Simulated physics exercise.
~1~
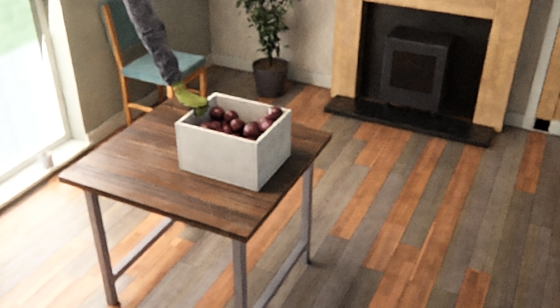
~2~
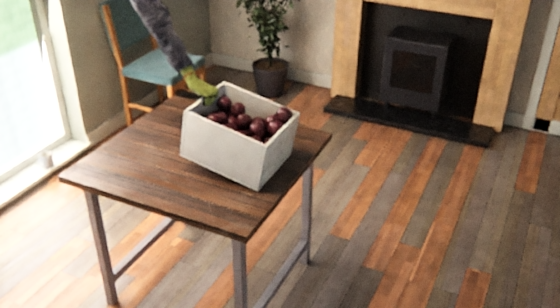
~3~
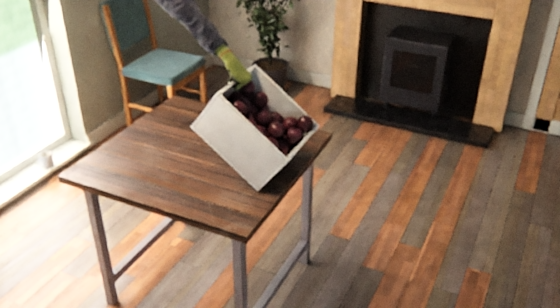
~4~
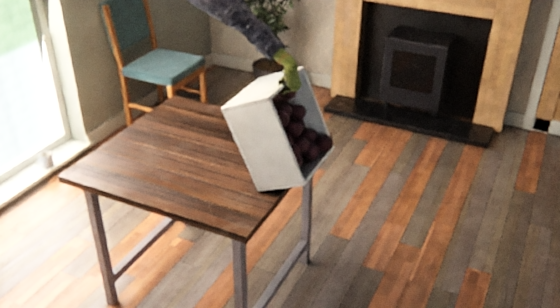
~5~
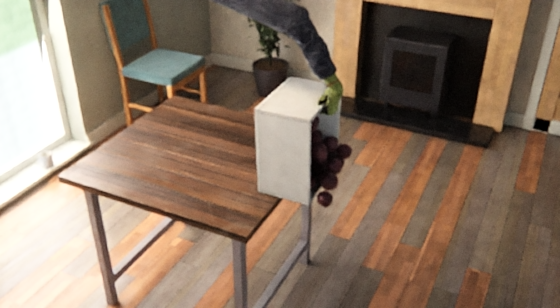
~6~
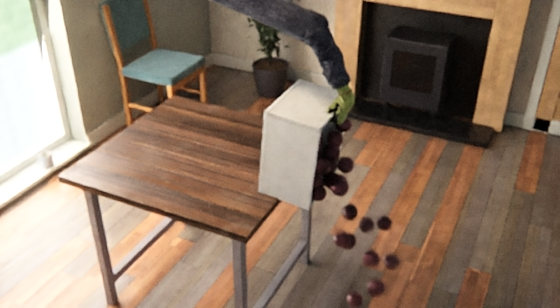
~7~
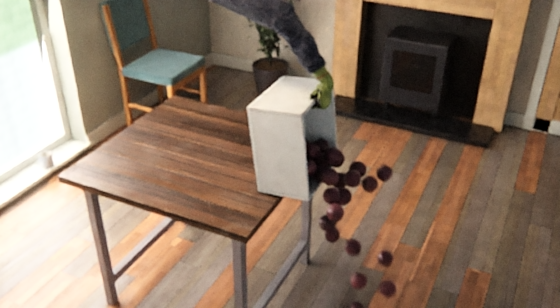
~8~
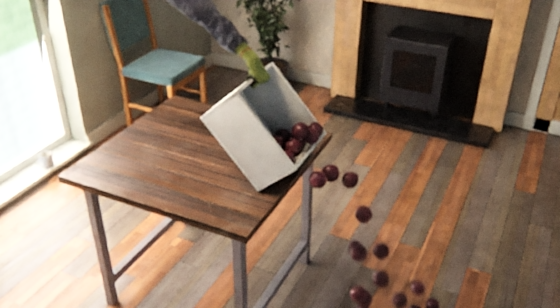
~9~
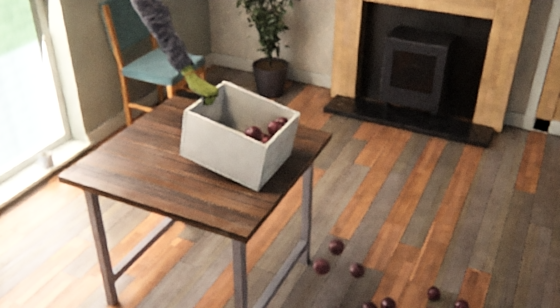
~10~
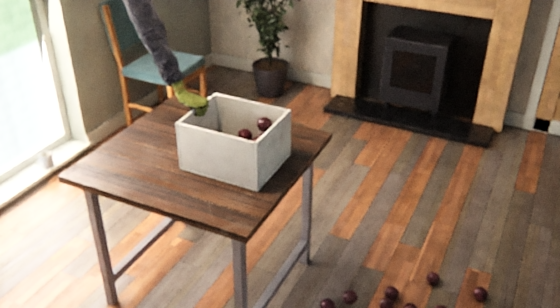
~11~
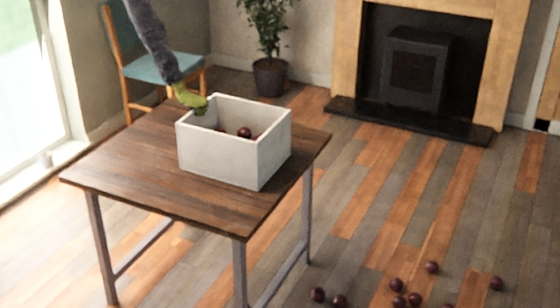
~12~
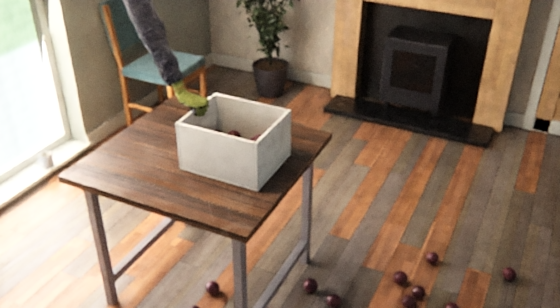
A gloved hand lifted the left side of a white box of red onions on a wooden table, tipping it until many tumbled onto the floor to the right, then lowered it flat with some still inside as the spilled ones rolled about.
